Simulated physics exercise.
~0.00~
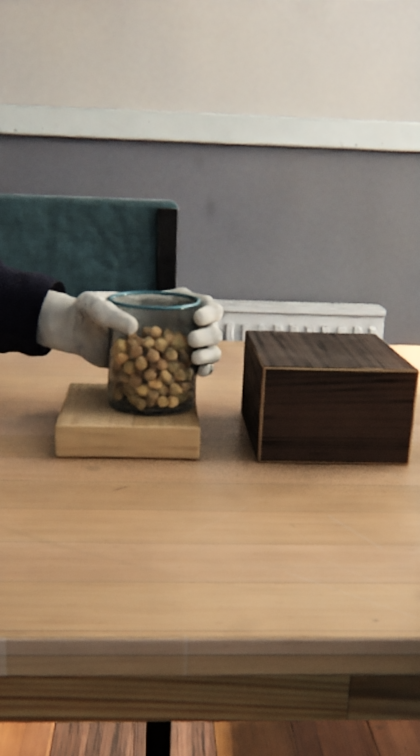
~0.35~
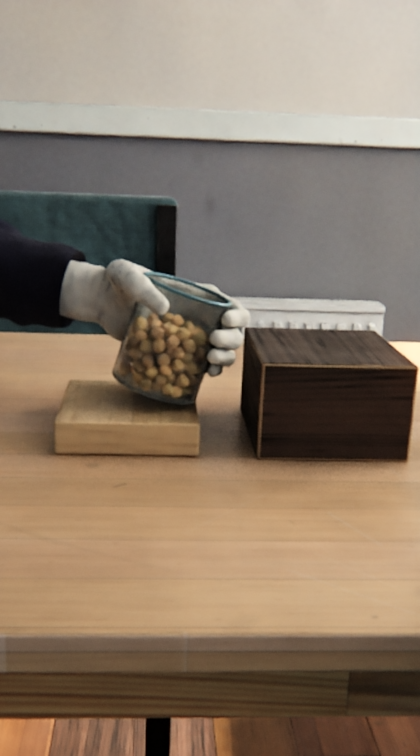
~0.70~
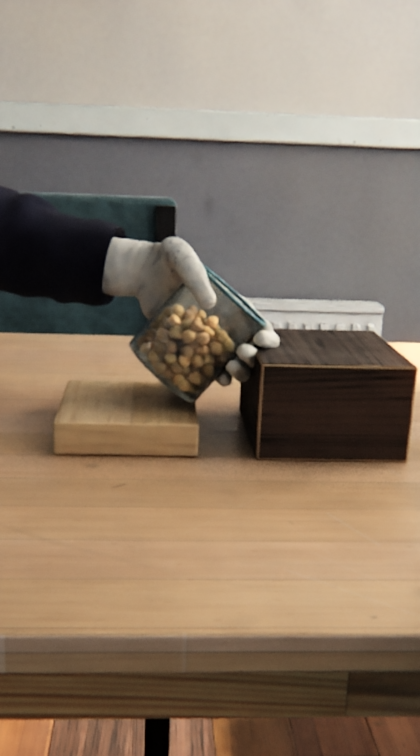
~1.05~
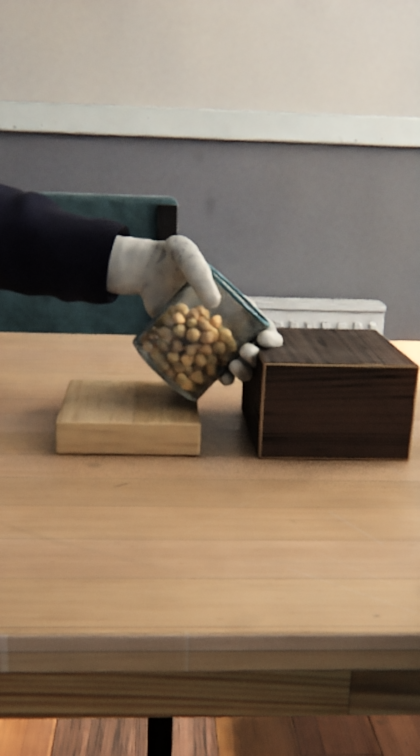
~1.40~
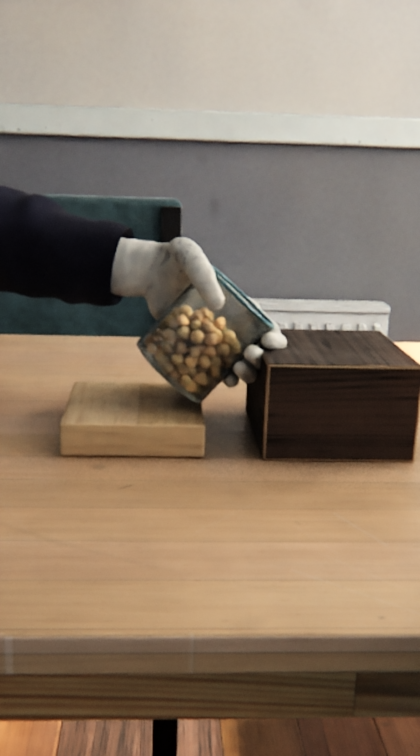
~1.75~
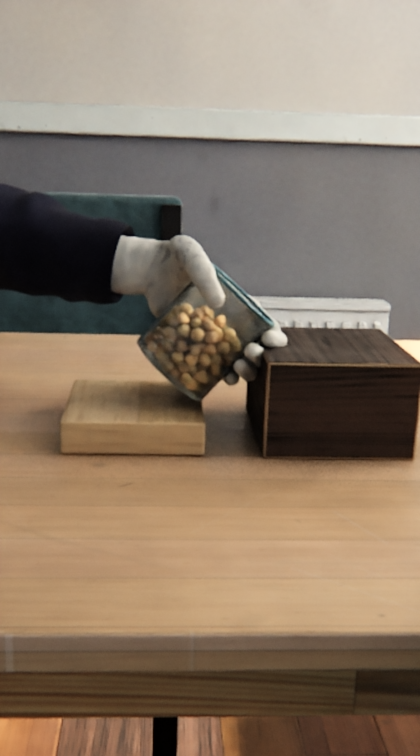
A gloved hand tilts a glass of nuts rightward against a dark block, spilling nothing.
